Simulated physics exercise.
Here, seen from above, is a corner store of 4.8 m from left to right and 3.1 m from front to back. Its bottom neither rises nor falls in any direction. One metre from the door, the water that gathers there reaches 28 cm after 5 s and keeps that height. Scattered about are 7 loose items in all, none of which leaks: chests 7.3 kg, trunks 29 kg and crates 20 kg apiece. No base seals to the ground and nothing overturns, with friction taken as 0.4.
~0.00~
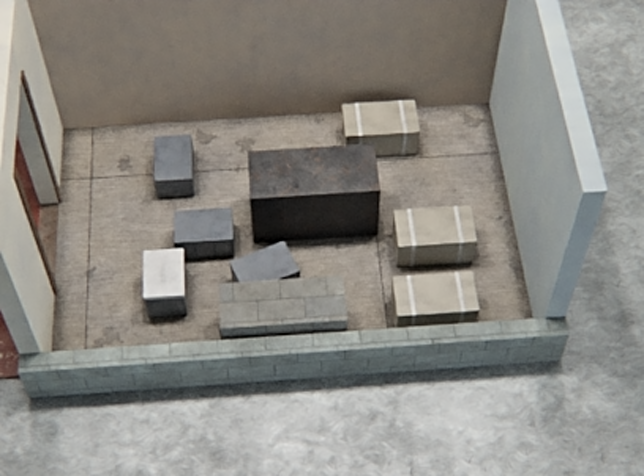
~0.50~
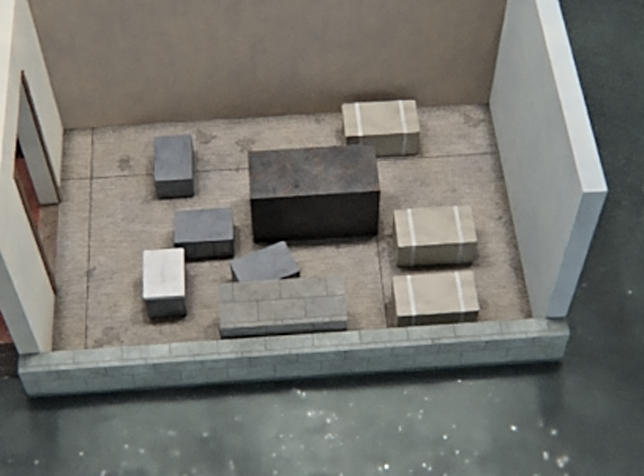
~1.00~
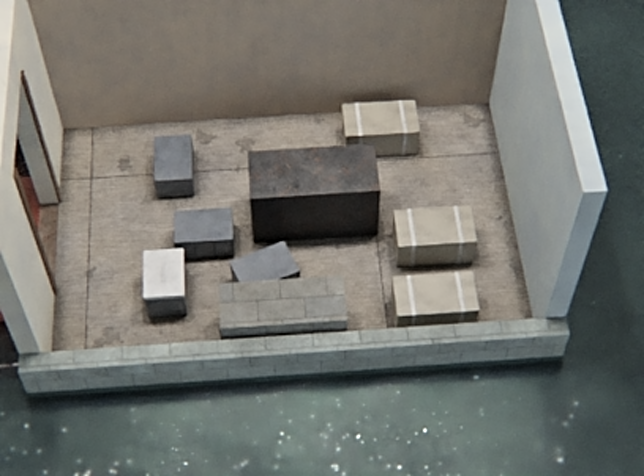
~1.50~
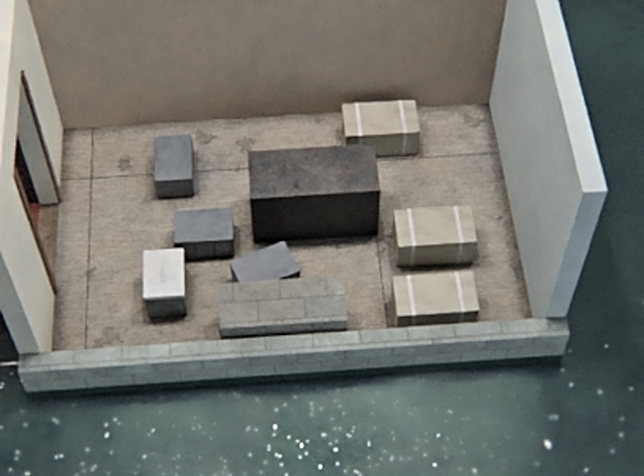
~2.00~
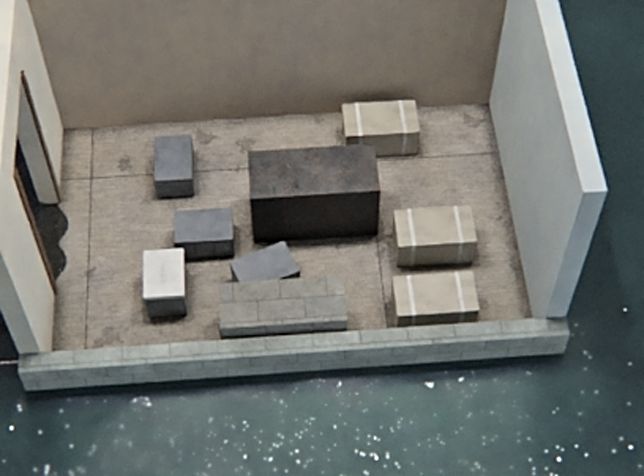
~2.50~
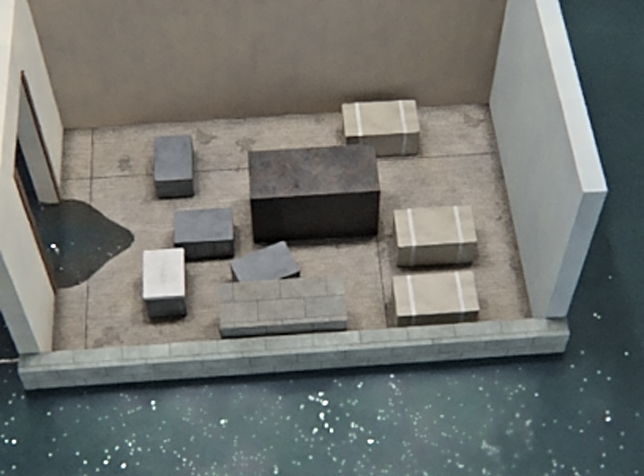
The clip shows a walled room holding still grey, dark and tan blocks as the grey ground outside turns to dark, speckled water; then a small dark patch of water enters through the left doorway and spreads across the floor.
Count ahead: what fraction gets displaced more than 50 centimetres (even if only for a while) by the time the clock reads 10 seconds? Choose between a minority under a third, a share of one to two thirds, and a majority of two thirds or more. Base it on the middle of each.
A majority of two thirds or more.
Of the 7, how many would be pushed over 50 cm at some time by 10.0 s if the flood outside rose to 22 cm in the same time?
Count: 4.
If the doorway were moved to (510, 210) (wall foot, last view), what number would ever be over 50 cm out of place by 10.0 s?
Result: 5.
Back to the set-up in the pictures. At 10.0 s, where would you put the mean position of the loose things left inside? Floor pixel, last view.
The average lands around (412, 257).
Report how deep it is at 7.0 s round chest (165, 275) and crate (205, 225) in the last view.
I'd estimate 6 cm for the first and 13 cm for the second.
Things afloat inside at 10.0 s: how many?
Total: 7.
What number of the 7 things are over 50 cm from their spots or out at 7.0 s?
4 in all.
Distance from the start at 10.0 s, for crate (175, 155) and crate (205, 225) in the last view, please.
250 cm, 200 cm.
After 3.5 s 0 of 7 are over 50 cm from their spots; 0 afloat.
After 4.5 s 1 of 7 are over 50 cm from their spots; 0 afloat.
After 7.0 s 4 of 7 are over 50 cm from their spots; 3 afloat.
After 10.0 s 6 of 7 are over 50 cm from their spots, and 6 have been at some point; 7 afloat.
